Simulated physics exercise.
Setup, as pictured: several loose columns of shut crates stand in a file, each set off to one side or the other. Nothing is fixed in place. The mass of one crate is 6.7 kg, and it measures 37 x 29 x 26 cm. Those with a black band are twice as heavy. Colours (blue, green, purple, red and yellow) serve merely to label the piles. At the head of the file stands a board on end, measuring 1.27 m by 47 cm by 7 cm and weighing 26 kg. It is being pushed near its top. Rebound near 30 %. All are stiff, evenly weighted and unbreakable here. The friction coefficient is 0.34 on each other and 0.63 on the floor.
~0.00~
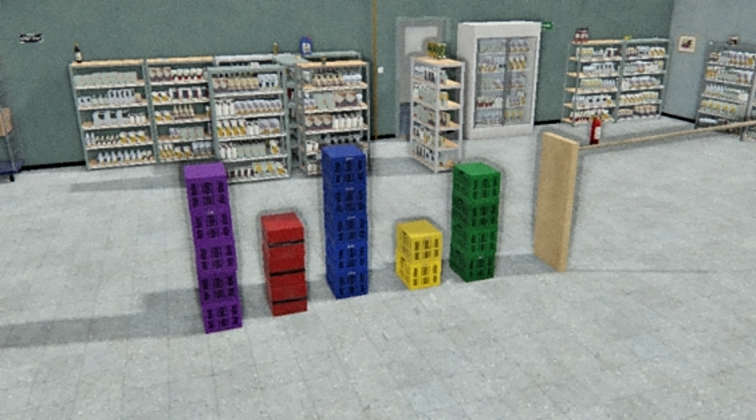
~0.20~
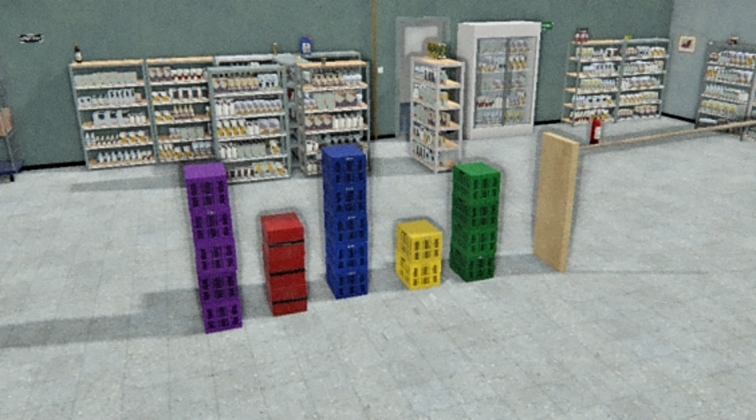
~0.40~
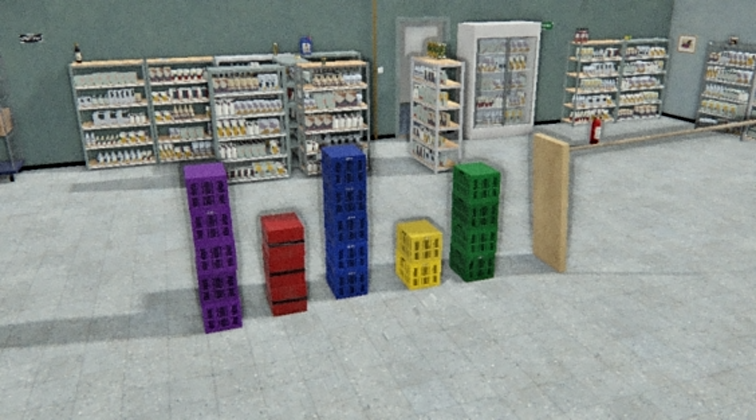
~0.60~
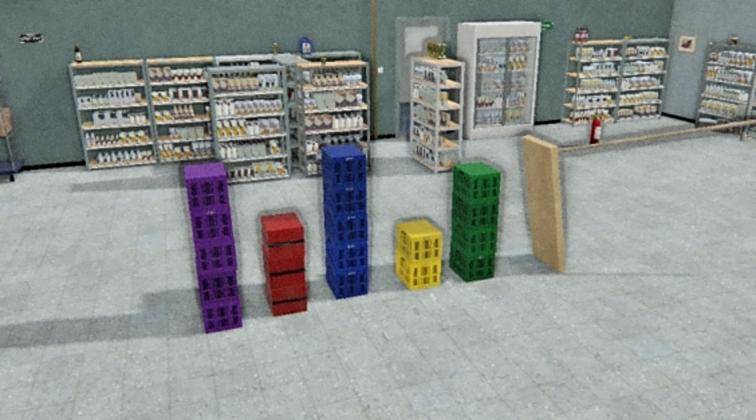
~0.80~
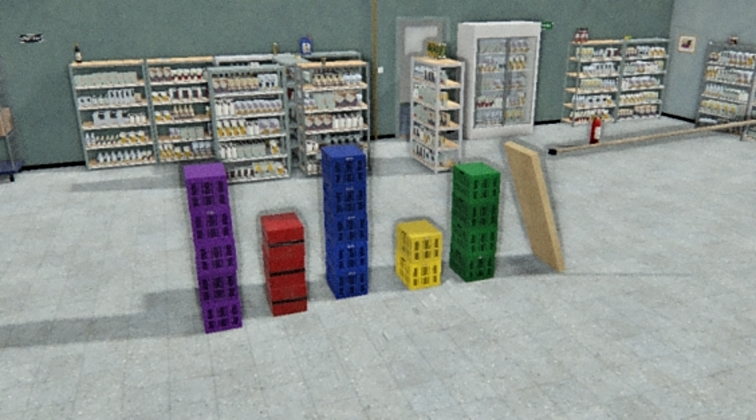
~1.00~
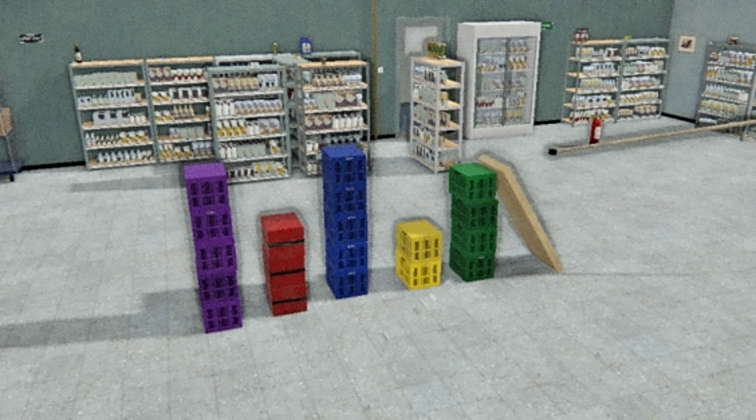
Stocked shelving units and a glass-fronted cabinet line the dark green back wall of a pale-floored storeroom, seen from a raised, unmoving viewpoint. Purple, red, blue, yellow and green crate stacks of differing heights stand from left to right, with an upright wooden board at the right end. A long pole pushes the board's upper part leftward, and the board leans increasingly until it meets the green stack, whose top crate shifts slightly.
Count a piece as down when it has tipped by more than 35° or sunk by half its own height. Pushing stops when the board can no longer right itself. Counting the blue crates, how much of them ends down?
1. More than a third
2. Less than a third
Less than a third.
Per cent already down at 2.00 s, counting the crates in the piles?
5 per cent at that moment.
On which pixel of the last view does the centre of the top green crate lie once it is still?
Look near (390, 222) in the final frame.
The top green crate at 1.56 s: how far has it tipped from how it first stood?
Some 100°.
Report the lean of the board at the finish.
Lean from upright: Around 55°.
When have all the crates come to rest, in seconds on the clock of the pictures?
Roughly 2.5 s.
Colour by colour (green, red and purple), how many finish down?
Green: 2, red: 0, purple: 0.
Around 1.22 s, board 40° from upright; none of the 5 blue crates down (0 of 19 in all colours); top blue crate unmoved; top green crate tipped 14°.
Around 1.56 s, board 45° from upright; none of the 5 blue crates down (1 of 19 in all colours); top blue crate unmoved; top green crate on its side.
Around 2.00 s, board 52° from upright; none of the 5 blue crates down (1 of 19 in all colours); top blue crate unmoved; top green crate on its side.
Finally (2.7 s), board 55° from upright; none of the 5 blue crates down (2 of 19 in all colours); top blue crate unmoved; top green crate on its side. That is 0 per cent. Seen by the last camera, middles, top blue crate near (342, 166), top green crate near (390, 222).
